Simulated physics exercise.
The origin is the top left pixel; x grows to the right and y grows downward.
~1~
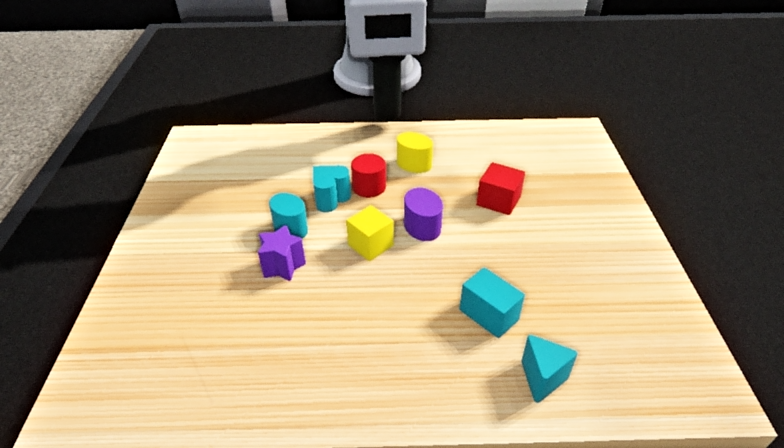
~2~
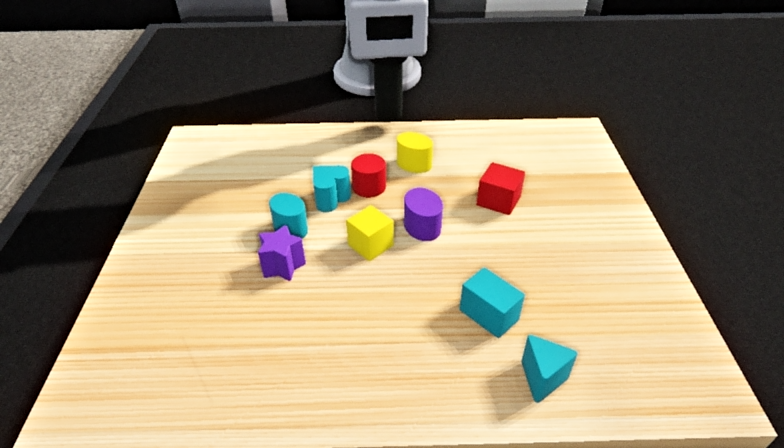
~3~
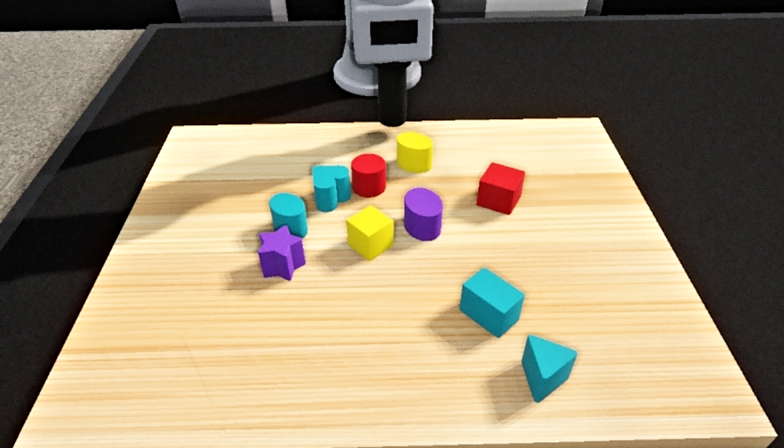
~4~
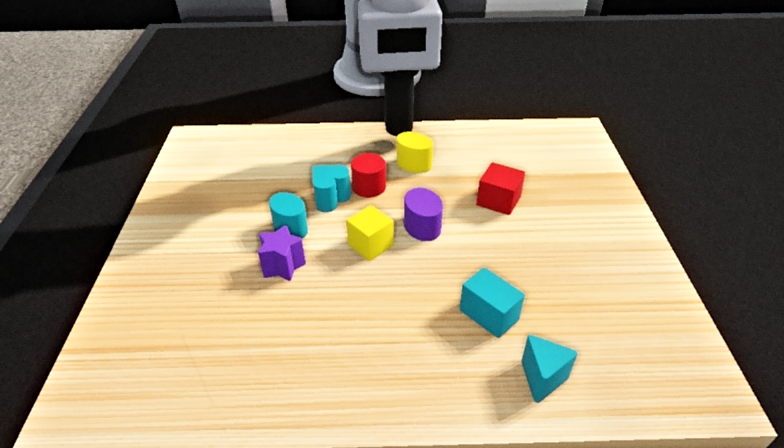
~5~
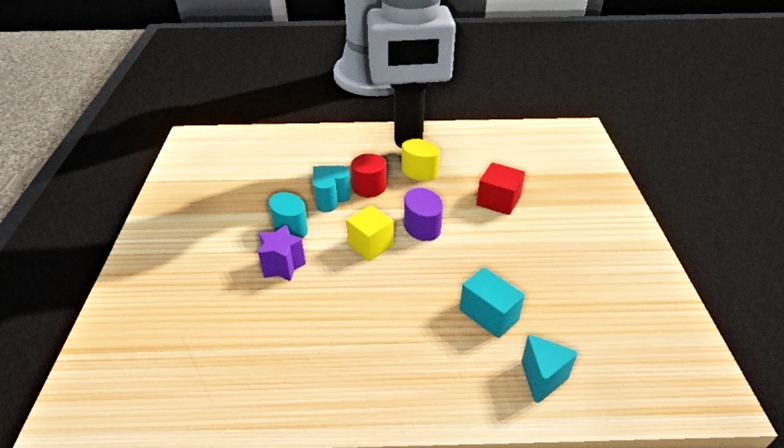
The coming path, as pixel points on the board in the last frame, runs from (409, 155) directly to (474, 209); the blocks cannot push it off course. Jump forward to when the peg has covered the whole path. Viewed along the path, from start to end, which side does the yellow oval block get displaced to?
My answer: Right.
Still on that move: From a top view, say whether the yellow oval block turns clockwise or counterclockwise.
The twist is clockwise.
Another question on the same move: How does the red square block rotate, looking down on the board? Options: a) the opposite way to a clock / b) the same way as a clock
I choose a.
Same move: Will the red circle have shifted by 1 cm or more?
The answer is no.
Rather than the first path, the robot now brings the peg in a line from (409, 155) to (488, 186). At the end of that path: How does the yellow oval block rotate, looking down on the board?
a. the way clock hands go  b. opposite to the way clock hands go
My answer is option a.
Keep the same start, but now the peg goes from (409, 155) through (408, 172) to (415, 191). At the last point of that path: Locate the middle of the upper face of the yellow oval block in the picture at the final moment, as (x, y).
It ends at (445, 173).
On the path given first. One third of the way, peg at (430, 160); yellow oval block at (439, 167), turned 15° clockwise.
Two thirds of the way, peg at (452, 178); yellow oval block at (457, 187), turned 35° clockwise.
At the end, peg at (476, 197); red circle unmoved; yellow oval block at (468, 207), turned 70° clockwise; purple oval block unmoved; red square block at (511, 178), turned 30° anticlockwise.
